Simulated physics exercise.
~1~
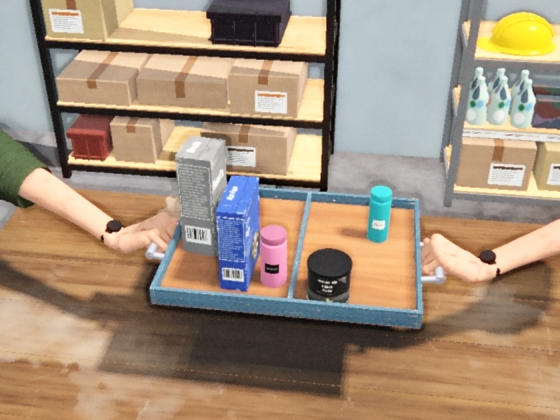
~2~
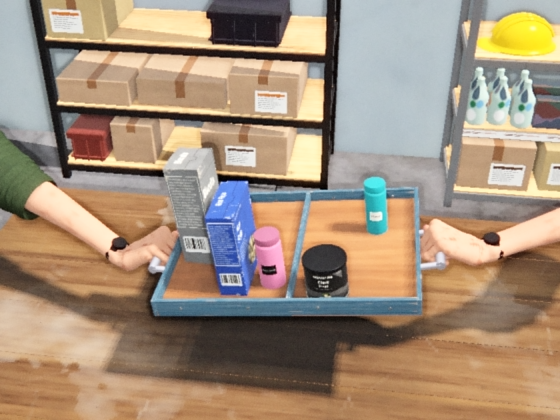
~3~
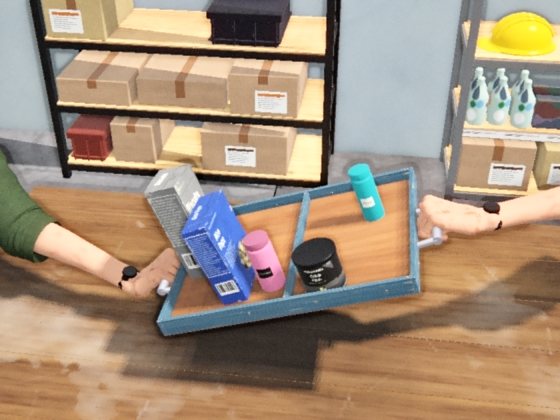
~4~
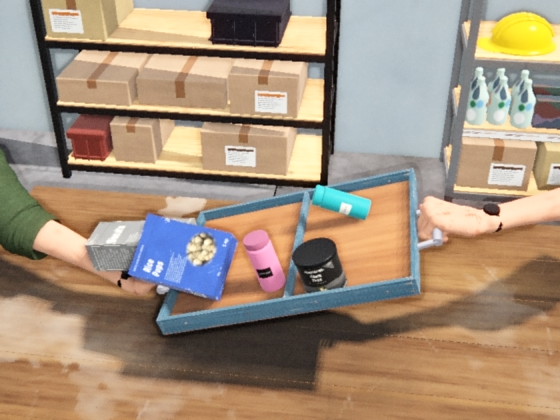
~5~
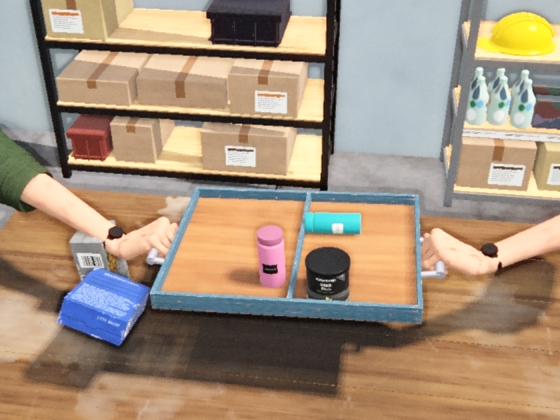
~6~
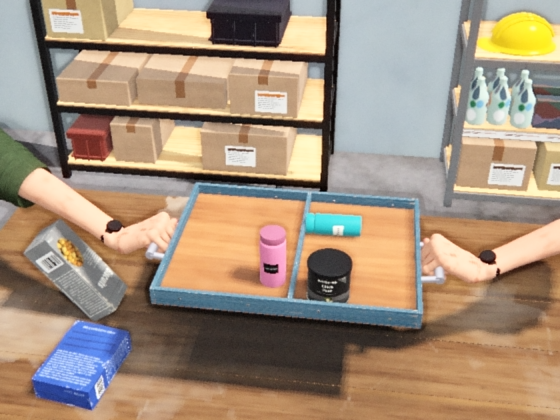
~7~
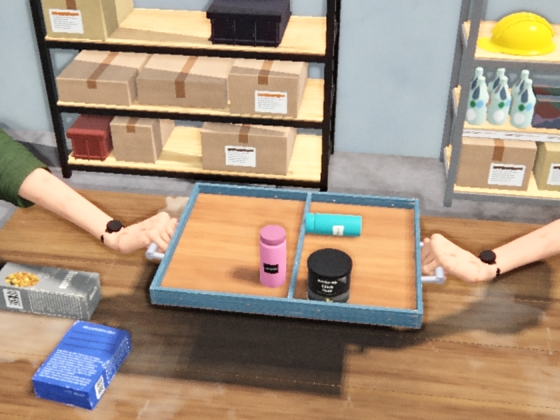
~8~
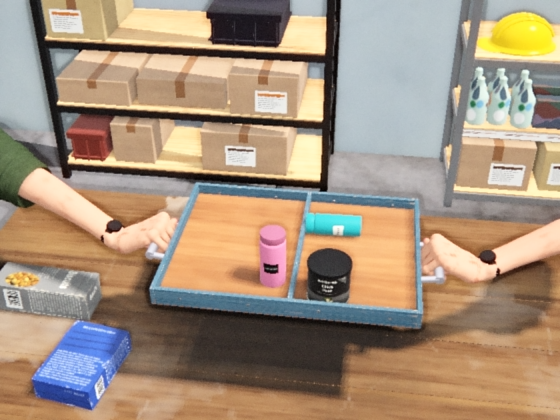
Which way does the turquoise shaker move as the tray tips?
The turquoise shaker moves to the left, falling onto its side as it goes.
Two hands hold a blue-rimmed wooden tray, divided by a cross bar, above a wooden surface in a storeroom, seen from the front and slightly above, with shelves of boxes behind. A grey carton, a blue packet and a pink shaker stand on the left, with a black tin and a turquoise shaker on the right. The hands tip the tray left edge down, and the carton and packet topple over that edge while the turquoise shaker falls over. The tray returns to level. The carton and packet end lying at lower left, the turquoise shaker lies on the tray, and the pink shaker and black tin remain upright.
